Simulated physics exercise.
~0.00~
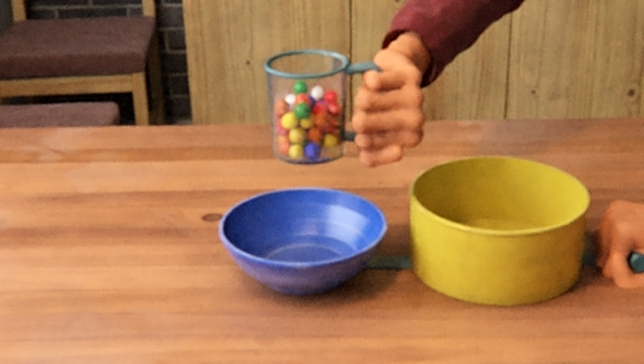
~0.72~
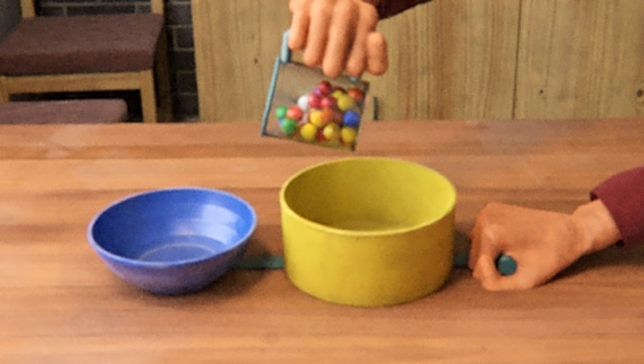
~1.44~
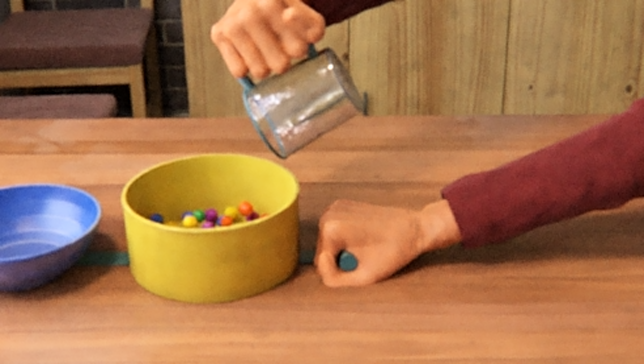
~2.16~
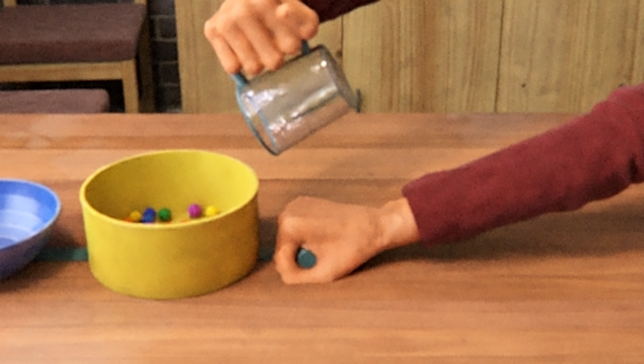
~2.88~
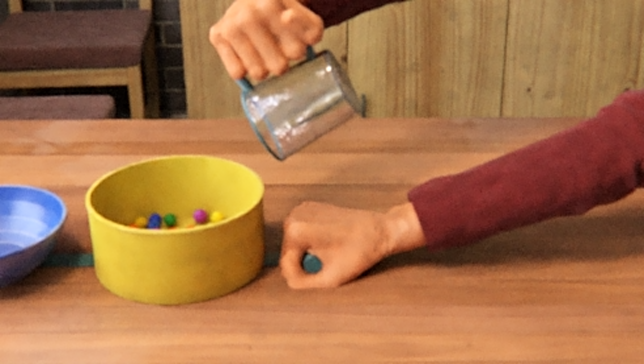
A blue bowl and a yellow pot, joined by a strip, slide steadily left across a wooden table, drawn by a hand gripping the strip's handle at the right. Above them, another hand holds a clear cup of colourful marbles upright, then tips it onto its side as the pot moves underneath. The cup keeps tilting until its mouth points down, and the marbles drop into the yellow pot. The row slides a little farther left and halts. At the end, the emptied cup stays tilted in the air, the marbles rest in the pot, and the blue bowl is empty.
